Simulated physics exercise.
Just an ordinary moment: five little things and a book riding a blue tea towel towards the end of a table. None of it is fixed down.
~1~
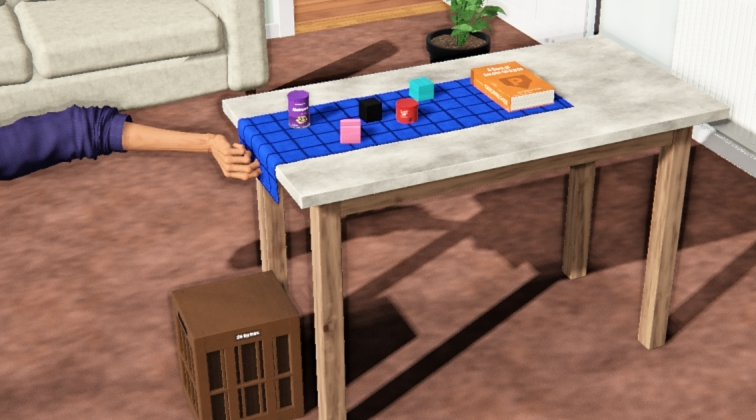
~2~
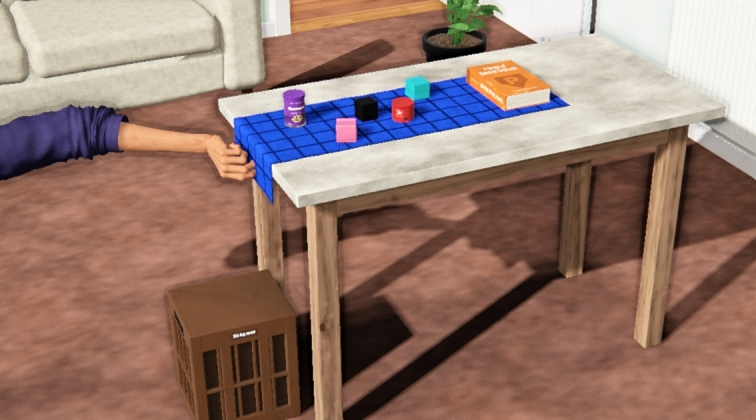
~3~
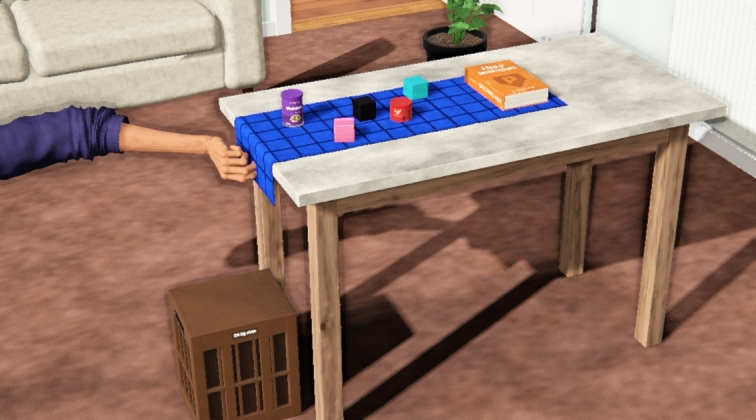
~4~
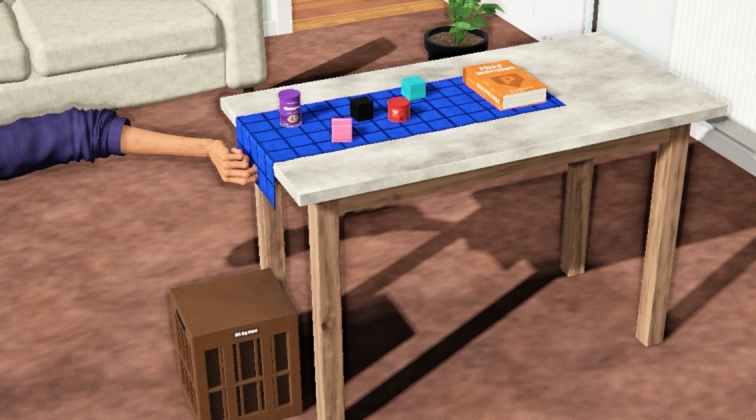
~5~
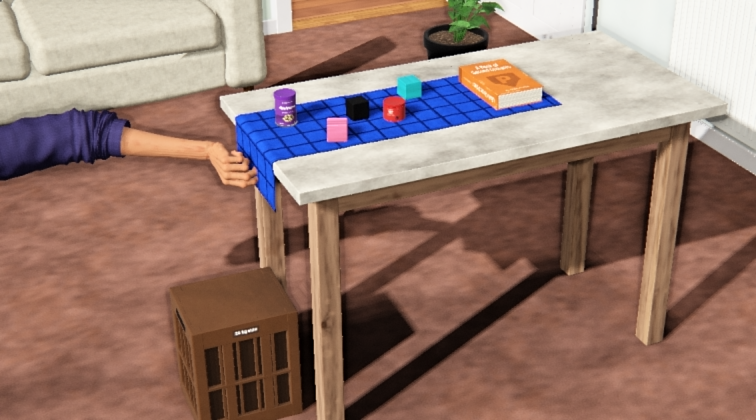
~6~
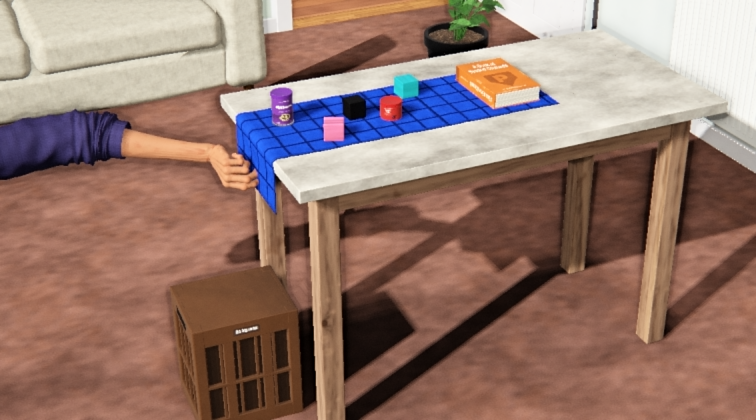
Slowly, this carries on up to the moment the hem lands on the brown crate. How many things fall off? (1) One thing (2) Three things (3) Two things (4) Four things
2, three things.
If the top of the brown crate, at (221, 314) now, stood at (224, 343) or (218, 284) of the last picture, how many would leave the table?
In that event, 4 and 2.
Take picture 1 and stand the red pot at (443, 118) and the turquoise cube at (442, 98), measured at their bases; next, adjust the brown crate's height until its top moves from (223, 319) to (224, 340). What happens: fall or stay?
The red pot survives; the turquoise cube keeps its place on top.
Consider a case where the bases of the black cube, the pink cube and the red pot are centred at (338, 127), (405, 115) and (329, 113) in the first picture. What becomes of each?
First the black cube, which is lost, then the pink cube, which is kept, and finally the red pot, which is lost.
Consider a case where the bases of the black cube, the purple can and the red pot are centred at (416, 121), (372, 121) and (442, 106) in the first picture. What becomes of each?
Black cube: Still up. Purple can: Gone off. Red pot: Still up.
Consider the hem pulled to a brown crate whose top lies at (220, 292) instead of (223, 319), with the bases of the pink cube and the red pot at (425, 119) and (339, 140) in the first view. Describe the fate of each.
Pink cube: Safe; red pot: Lost.
Soon after, hem near (258, 242); purple can gone.
Then, hem near (260, 280); purple can and pink cube gone.
At rest, hem on the crate; purple can, pink cube and black cube gone. It carries off three.
